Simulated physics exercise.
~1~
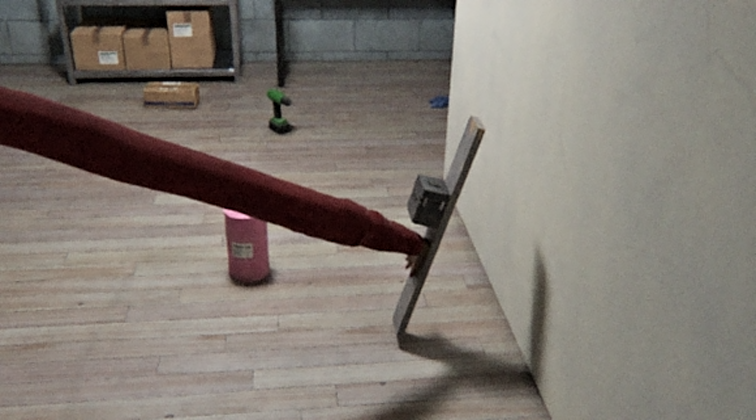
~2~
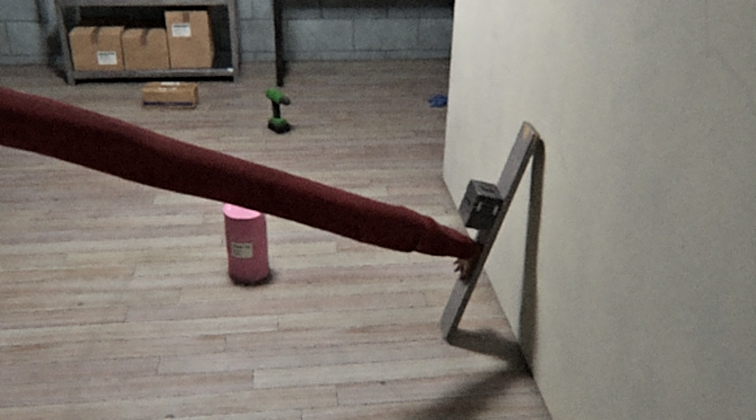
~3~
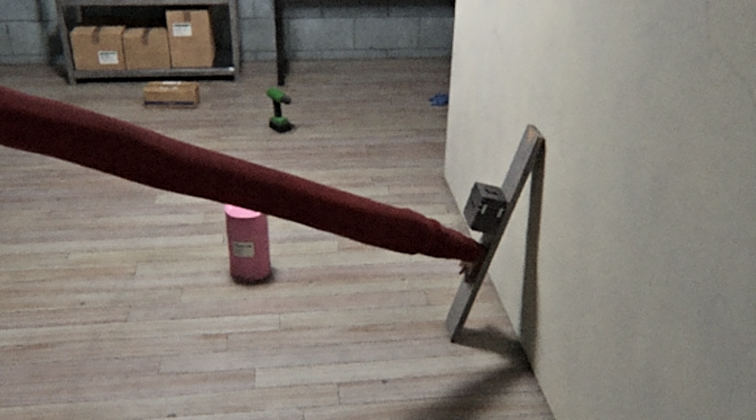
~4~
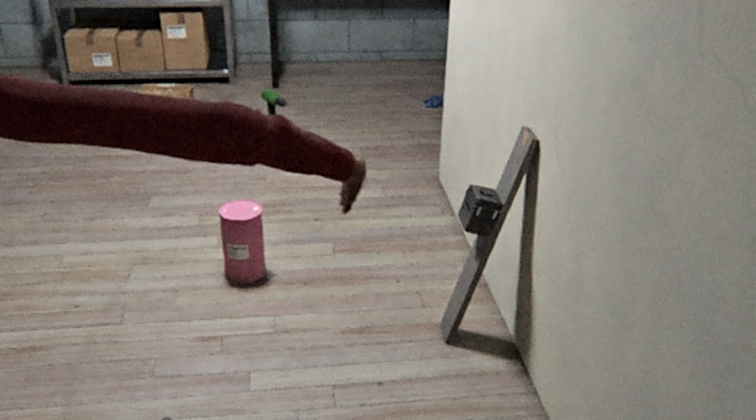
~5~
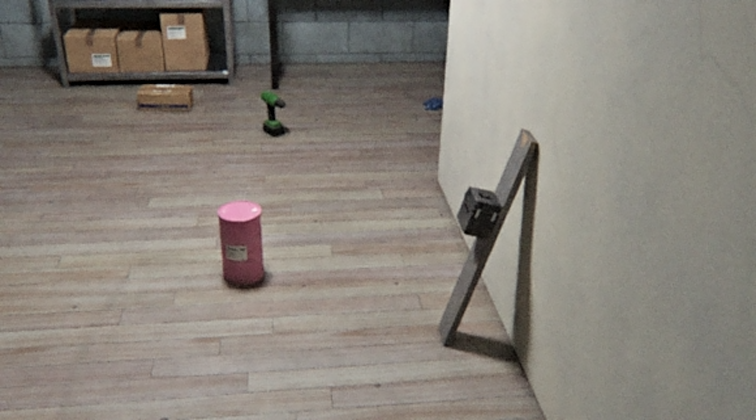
In a storeroom, a hand leans a grey plank against the wall and withdraws, leaving it standing.
